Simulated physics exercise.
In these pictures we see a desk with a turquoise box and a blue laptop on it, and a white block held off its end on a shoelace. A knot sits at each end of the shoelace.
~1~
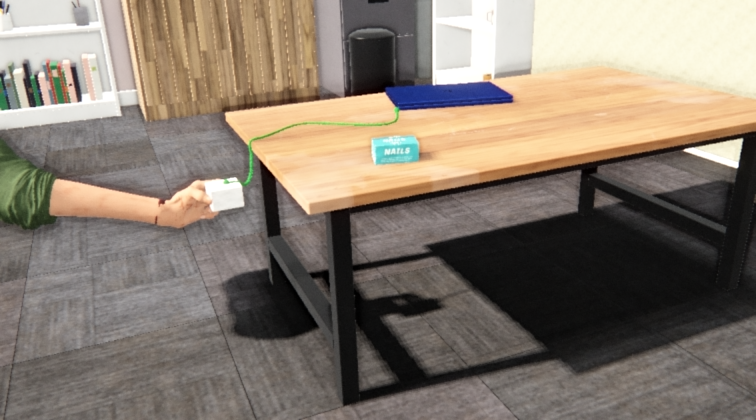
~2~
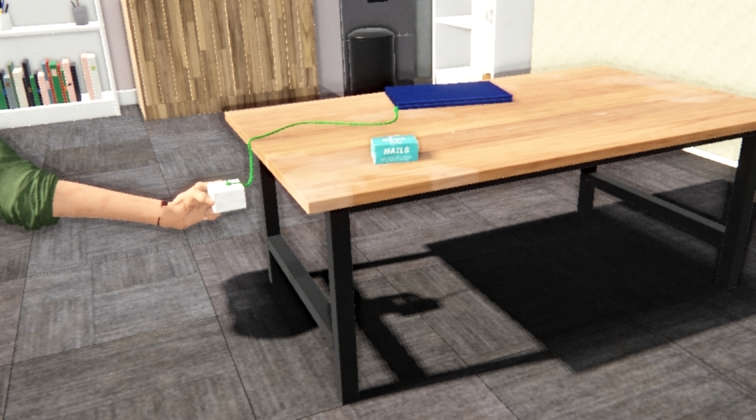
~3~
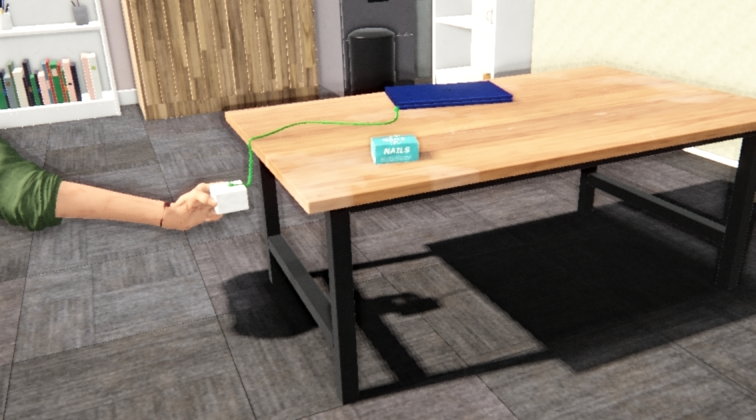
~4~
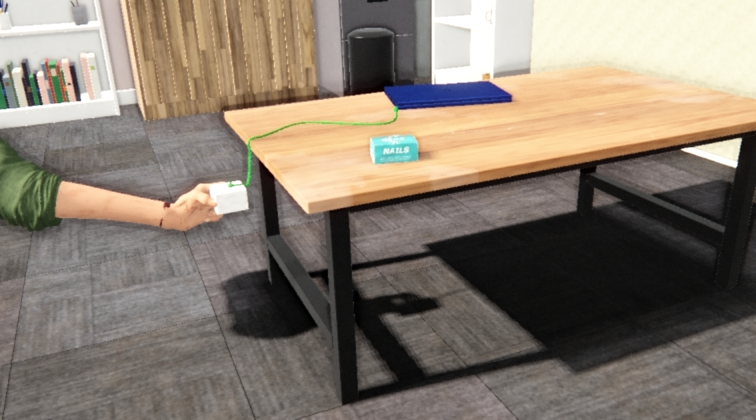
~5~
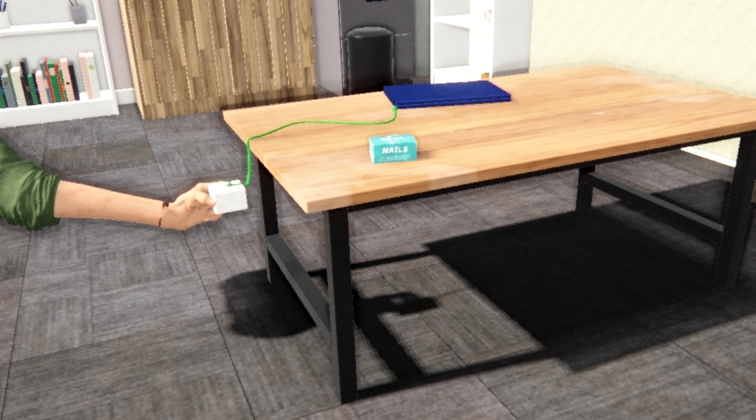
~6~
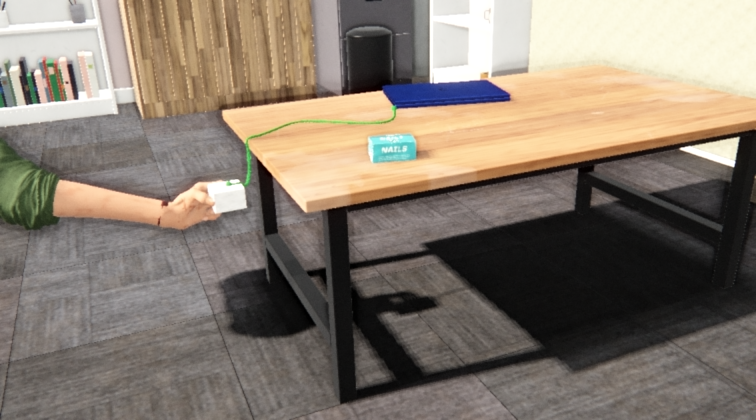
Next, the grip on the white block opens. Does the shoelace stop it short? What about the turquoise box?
By the end the white block has stayed suspended, and the turquoise box has held its position.
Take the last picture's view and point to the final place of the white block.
Its centre point is at (291, 238).
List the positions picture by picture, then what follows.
In the first frame, white block (225, 195); blue laptop (447, 91); turquoise box (395, 140).
In the second frame, white block (227, 196).
In the third frame, white block (229, 197).
In the fourth frame, white block (229, 197); shoelace through (374, 124) (306, 123).
In the fifth frame, white block (228, 197); shoelace through (373, 124) (305, 122).
In the sixth frame, white block (227, 196); blue laptop (444, 90); turquoise box (392, 138); shoelace tied to the laptop, with little slack.
Then, 0.44 s past the final frame, block in the air near (281, 237); laptop still; box still.
Then, 1.08 s past the final frame, block in the air near (216, 243); laptop still; box still.
Then, 2.04 s past the final frame, block in the air near (222, 244); laptop still; box still.
When it is over, block in the air near (291, 238); laptop still; box still. The white block swings from the edge and the turquoise box stays on top.
